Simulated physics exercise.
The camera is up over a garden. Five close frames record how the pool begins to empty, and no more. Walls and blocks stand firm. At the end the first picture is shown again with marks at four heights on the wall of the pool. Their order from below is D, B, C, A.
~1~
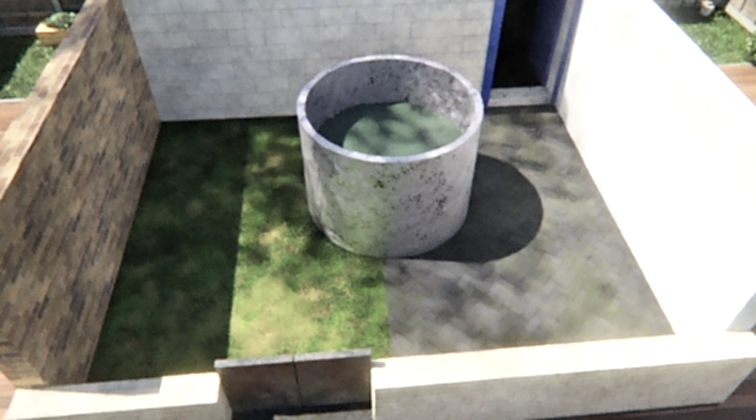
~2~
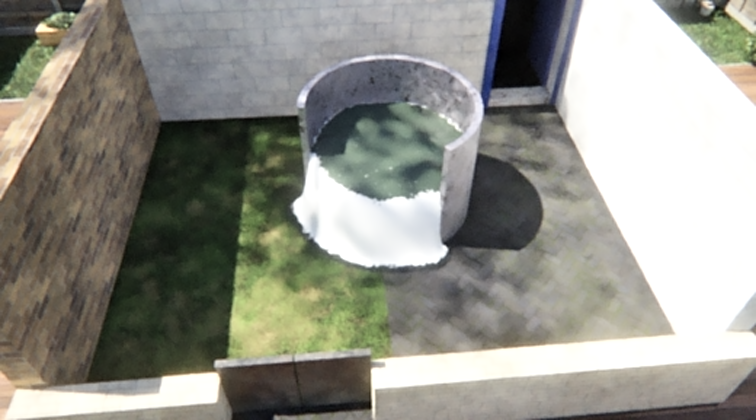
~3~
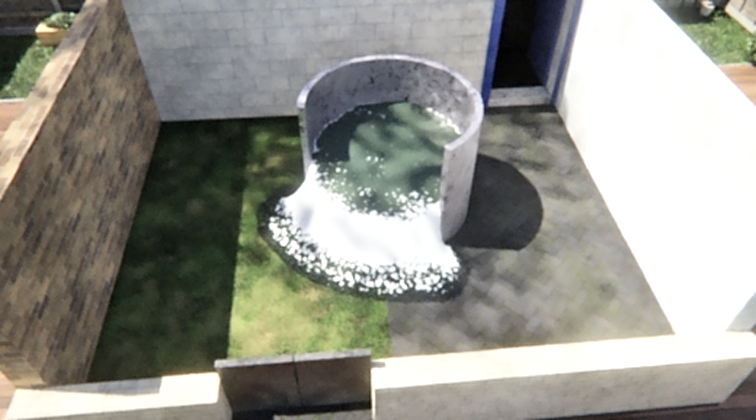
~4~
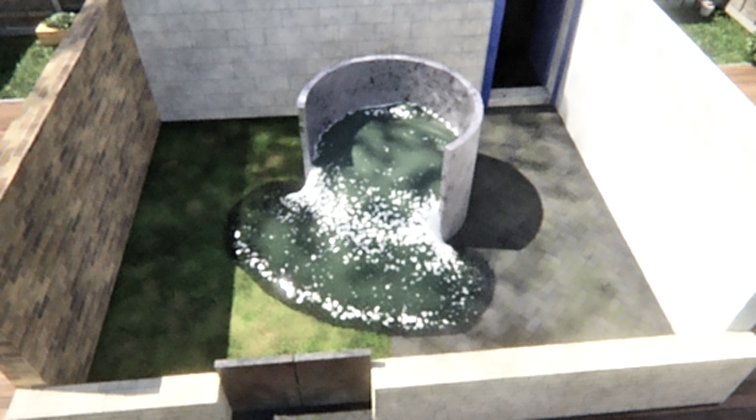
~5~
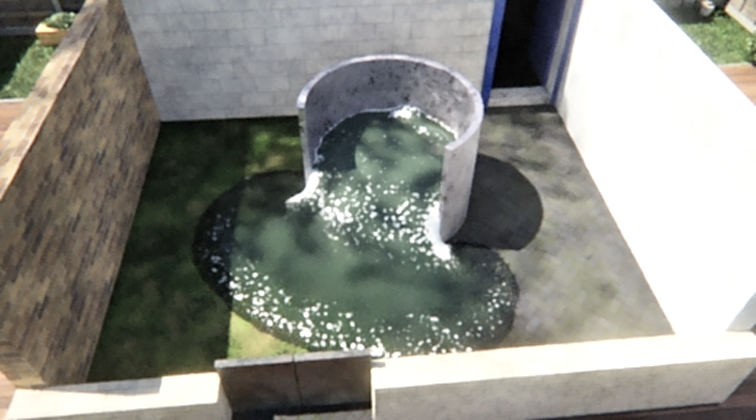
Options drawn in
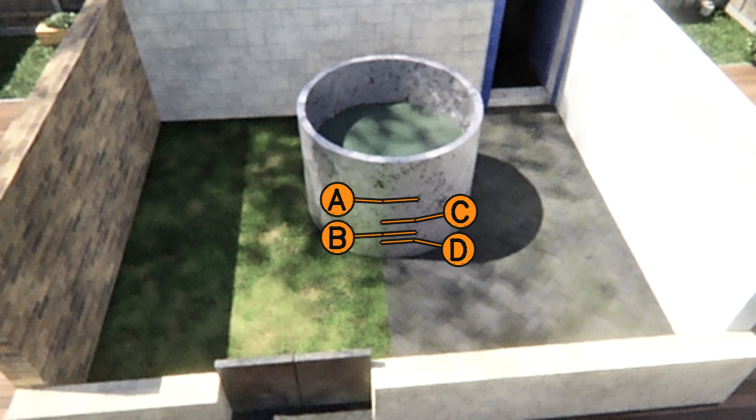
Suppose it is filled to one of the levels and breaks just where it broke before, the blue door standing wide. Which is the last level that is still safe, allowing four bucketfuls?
The answer is level A.
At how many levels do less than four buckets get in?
All four.
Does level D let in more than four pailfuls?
No, that is safe.
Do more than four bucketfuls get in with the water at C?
No, that is safe.
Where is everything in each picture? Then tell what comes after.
Water in the pool at rest, its middle at (389, 147); foot of the blue doorway at (518, 105); shut gate at (296, 363).
Water covers 2 % of the ground and shows as far out as (301, 199).
Water covers 7 % of the ground and shows as far out as (269, 204).
Water covers 15 % of the ground and shows as far out as (482, 298).
Water covers 23 % of the ground and shows as far out as (509, 291).
On the marked copy, A at (399, 200); B at (398, 233); C at (399, 221); D at (398, 241); from the bottom up D, B, C, A.
If A is chosen, a bucket or two gets in.
If B is chosen, nothing gets over.
If C is chosen, nothing gets over.
If D is chosen, nothing gets over.
